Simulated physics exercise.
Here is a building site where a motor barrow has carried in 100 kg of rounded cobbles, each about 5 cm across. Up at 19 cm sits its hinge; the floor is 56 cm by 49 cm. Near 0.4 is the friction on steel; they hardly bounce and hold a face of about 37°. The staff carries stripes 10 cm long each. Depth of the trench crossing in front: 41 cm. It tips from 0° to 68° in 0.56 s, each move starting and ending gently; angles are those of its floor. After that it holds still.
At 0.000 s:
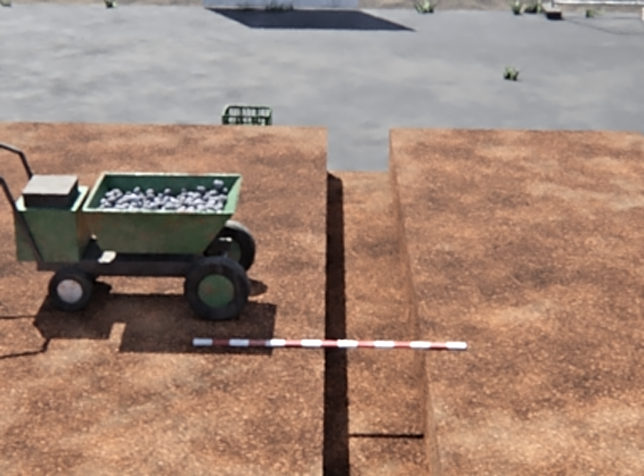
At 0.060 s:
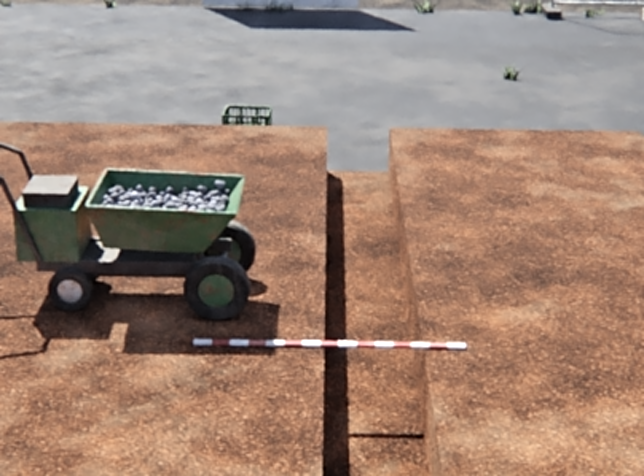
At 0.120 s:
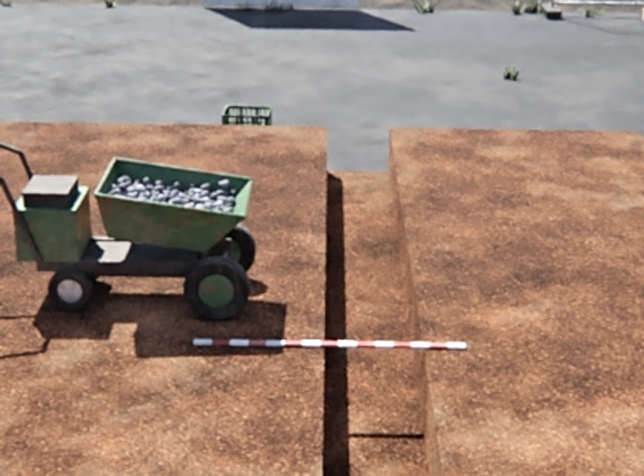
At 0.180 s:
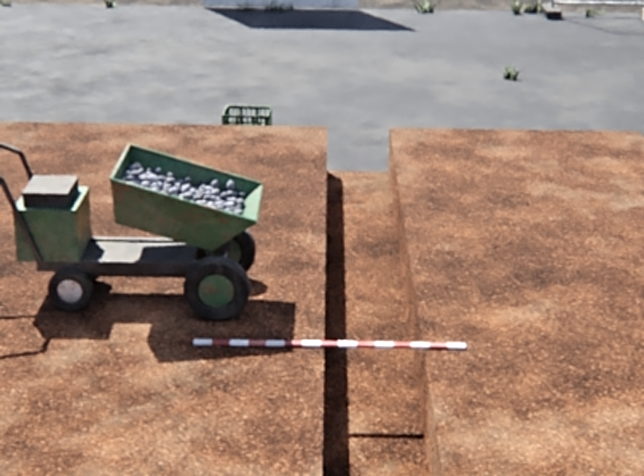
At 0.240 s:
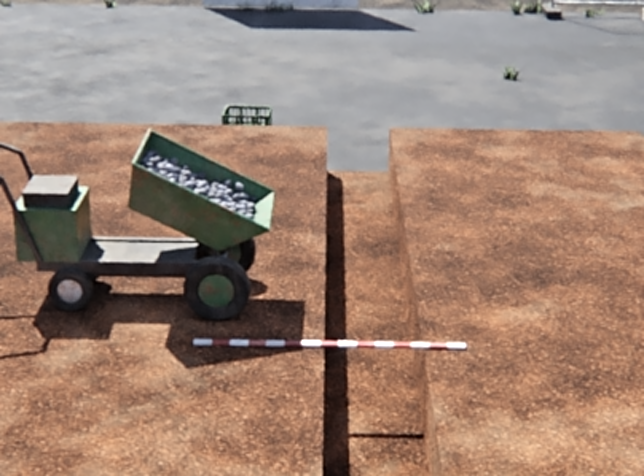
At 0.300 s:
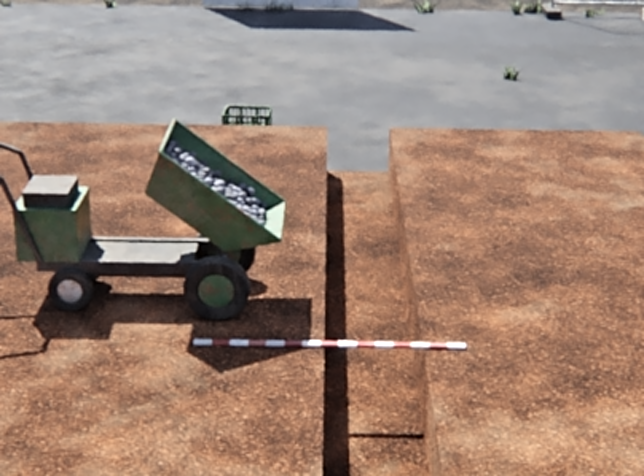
The clip shows a green motor barrow loaded with rounded grey cobbles standing on brown ground left of a trench, near a red-and-white striped staff, as its skip tilts steadily steeper toward the right while the wheels stay still.
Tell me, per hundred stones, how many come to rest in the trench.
93 per hundred.
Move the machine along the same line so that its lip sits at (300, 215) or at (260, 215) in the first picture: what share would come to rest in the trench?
65 %, then 100 %.
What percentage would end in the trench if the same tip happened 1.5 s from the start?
My guess is near 90 percent.
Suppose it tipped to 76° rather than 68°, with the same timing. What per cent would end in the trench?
I'd guess some 100 in a hundred.
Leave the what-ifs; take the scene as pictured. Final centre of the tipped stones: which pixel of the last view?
The tipped stones centre close to (376, 353).
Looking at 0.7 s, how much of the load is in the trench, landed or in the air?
By that moment, roughly 5 per cent of the load.
After 0.4 s the floor is at 57°; 100 % in the skip; the foremost stones are at (281, 240).
After 0.7 s the floor is at 68°; 87 % in the skip, 6 % short of the trench, 7 % in the trench; the foremost stones are at (346, 286).
After 1.0 s the floor is at 68°; 20 % in the skip, 6 % short of the trench, 74 % in the trench; the foremost stones are at (415, 342).
After 3.0 s the floor is at 68°; 0 % in the skip, 7 % short of the trench, 93 % in the trench; the foremost stones are at (423, 343).
